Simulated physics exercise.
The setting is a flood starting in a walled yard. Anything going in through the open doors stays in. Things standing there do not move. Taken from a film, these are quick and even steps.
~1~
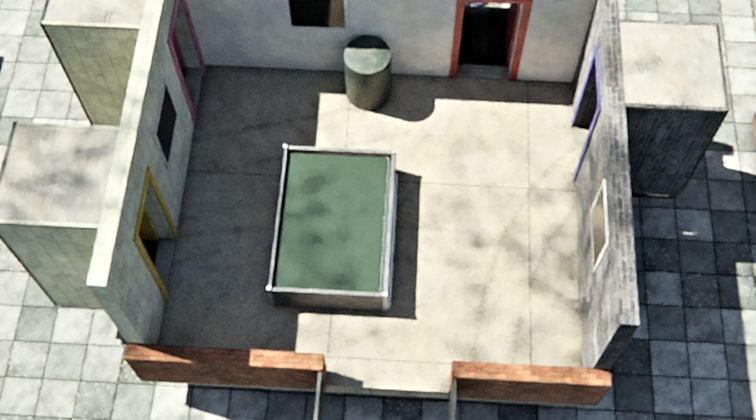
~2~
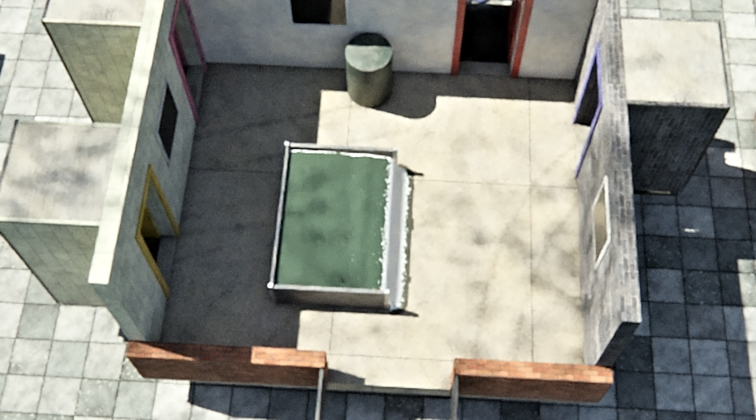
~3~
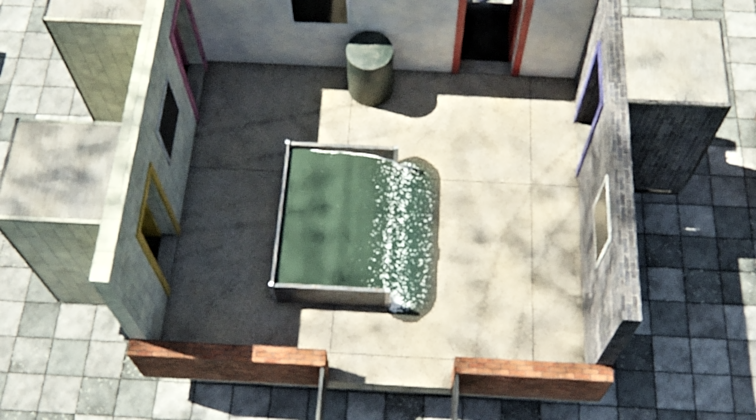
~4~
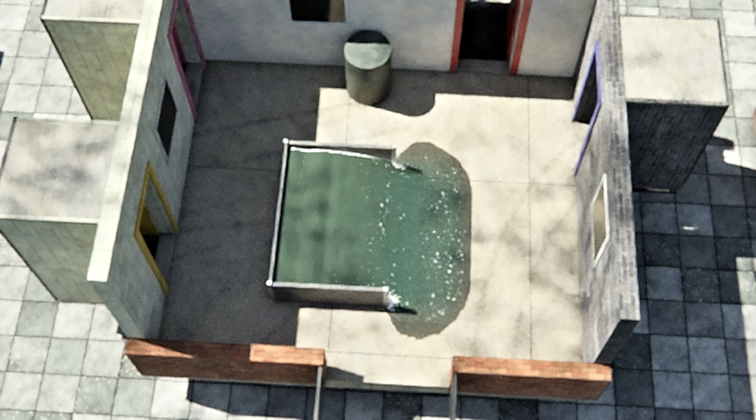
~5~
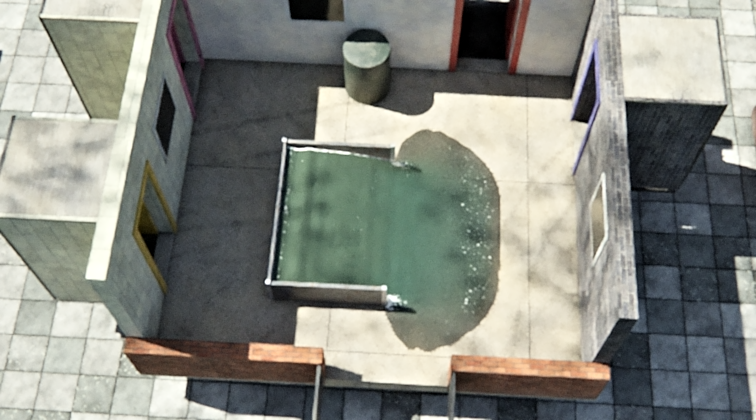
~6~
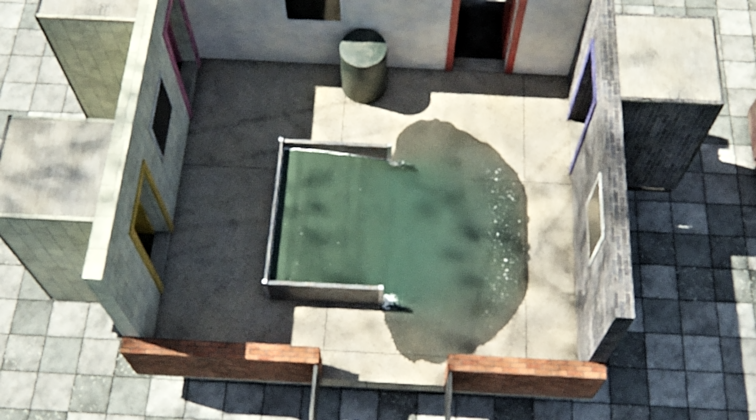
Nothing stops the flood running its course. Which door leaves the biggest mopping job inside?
That would be the blue door.
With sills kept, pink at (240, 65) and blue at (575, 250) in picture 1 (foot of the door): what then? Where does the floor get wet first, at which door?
The blue-painted one, ahead of the rest.
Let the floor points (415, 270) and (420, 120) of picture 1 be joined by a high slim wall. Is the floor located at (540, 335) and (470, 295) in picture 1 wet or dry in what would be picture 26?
Taking the two points in order, the first is swamped and the second is swamped.
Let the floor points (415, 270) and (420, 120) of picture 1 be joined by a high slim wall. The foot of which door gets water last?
I pick the yellow door.
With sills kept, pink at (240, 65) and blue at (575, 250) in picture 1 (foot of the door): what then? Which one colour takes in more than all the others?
The one in blue takes in the most.
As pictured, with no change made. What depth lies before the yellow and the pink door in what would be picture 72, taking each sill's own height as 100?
Depth ratios, approx.: 60 and 20 percent.
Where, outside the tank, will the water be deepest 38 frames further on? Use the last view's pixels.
Roughly at (410, 71).
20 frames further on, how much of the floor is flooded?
Estimate: Some 45 in a hundred.
A moment on, water covers 40 % of the floor; red door not reached, pink door not reached, blue door wet at the sill, nothing in, yellow door not reached.
Next, water covers 45 % of the floor; red door wet at the sill, nothing in, pink door not reached, blue door some in, yellow door not reached.
Then, water covers 45 % of the floor; red door wet at the sill, nothing in, pink door not reached, blue door a lot in, yellow door not reached.
Later, water covers 70 % of the floor; red door some in, pink door not reached, blue door a lot in, yellow door not reached.
In the end, water covers 95 % of the floor; red door a lot in, pink door wet at the sill, nothing in, blue door a lot in, yellow door wet at the sill, nothing in; the blue door has let in the most.
